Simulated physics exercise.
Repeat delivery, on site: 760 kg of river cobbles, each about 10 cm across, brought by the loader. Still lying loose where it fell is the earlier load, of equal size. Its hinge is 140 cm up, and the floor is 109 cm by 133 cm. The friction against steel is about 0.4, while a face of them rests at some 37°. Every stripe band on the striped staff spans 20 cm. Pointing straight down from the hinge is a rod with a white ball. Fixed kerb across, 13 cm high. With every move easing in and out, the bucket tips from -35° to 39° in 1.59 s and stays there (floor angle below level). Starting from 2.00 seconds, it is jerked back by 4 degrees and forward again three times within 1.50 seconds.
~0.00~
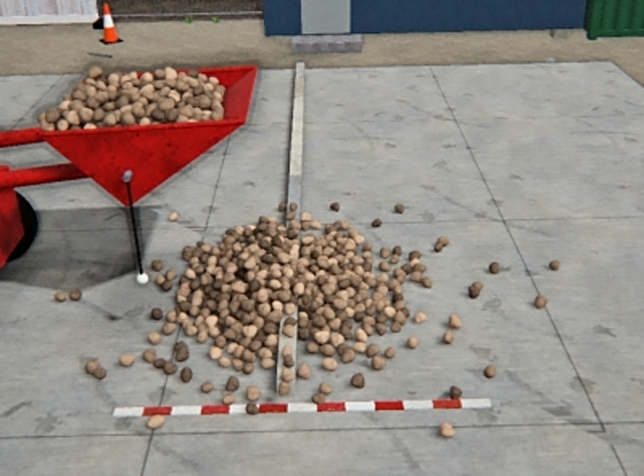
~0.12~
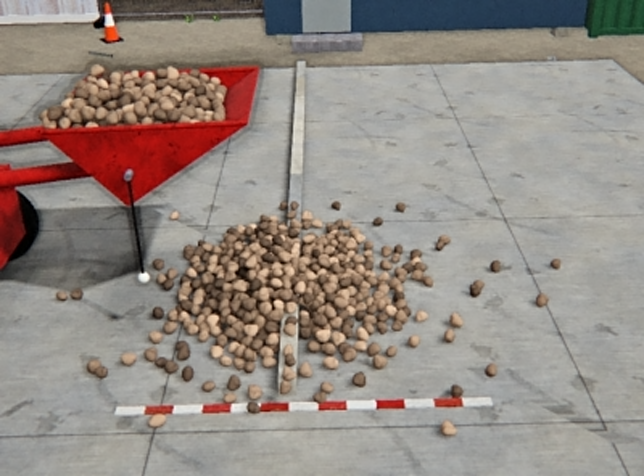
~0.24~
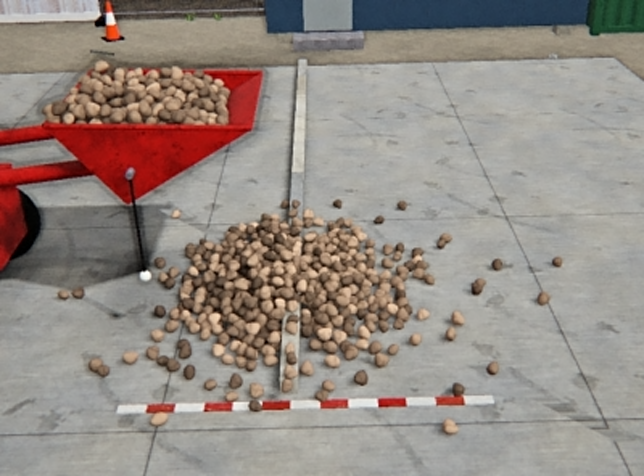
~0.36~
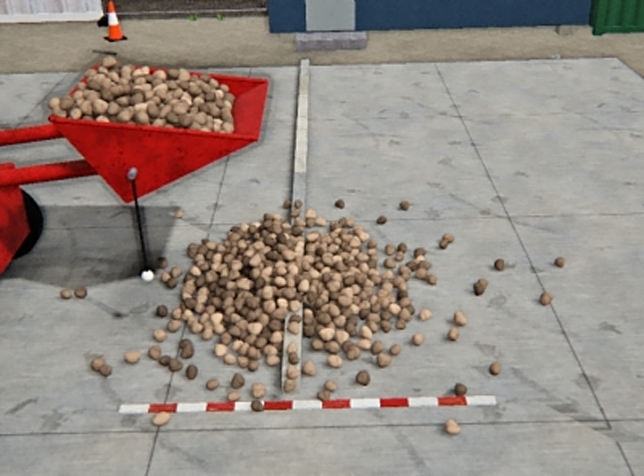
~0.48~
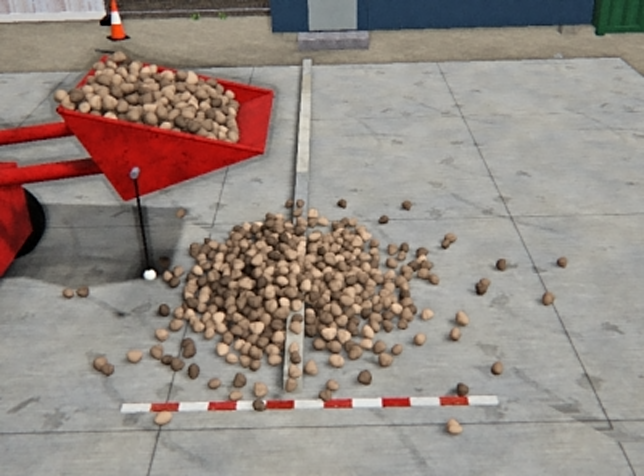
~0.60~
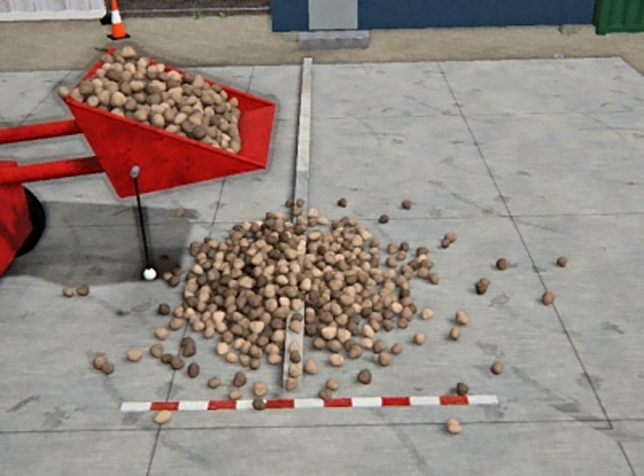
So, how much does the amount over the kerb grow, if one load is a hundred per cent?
It grows by around 65 per cent.
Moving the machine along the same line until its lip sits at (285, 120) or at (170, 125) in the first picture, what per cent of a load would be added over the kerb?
Near 90 in a hundred first, near 5 in a hundred second.
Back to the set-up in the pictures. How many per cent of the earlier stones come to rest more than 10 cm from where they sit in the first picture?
Close to 25 per cent.
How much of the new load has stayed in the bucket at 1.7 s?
Still inside: Some 40 %.
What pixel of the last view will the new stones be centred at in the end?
The middle ends up near (321, 265).
After 1.2 s the floor is at 27°; in per cent of one load, 98 in the bucket, 66 on this side of the kerb, 36 over the kerb; the foremost stones are at (495, 278).
After 1.7 s the floor is at 39°; in per cent of one load, 42 in the bucket, 111 on this side of the kerb, 47 over the kerb; the foremost stones are at (495, 278).
After 4.0 s the floor is at 39°; in per cent of one load, 0 in the bucket, 100 on this side of the kerb, 100 over the kerb; the foremost stones are at (518, 262).
After 6.8 s the floor is at 39°; in per cent of one load, 0 in the bucket, 100 on this side of the kerb, 100 over the kerb; the foremost stones are at (518, 262). Net gain over the kerb, 65.
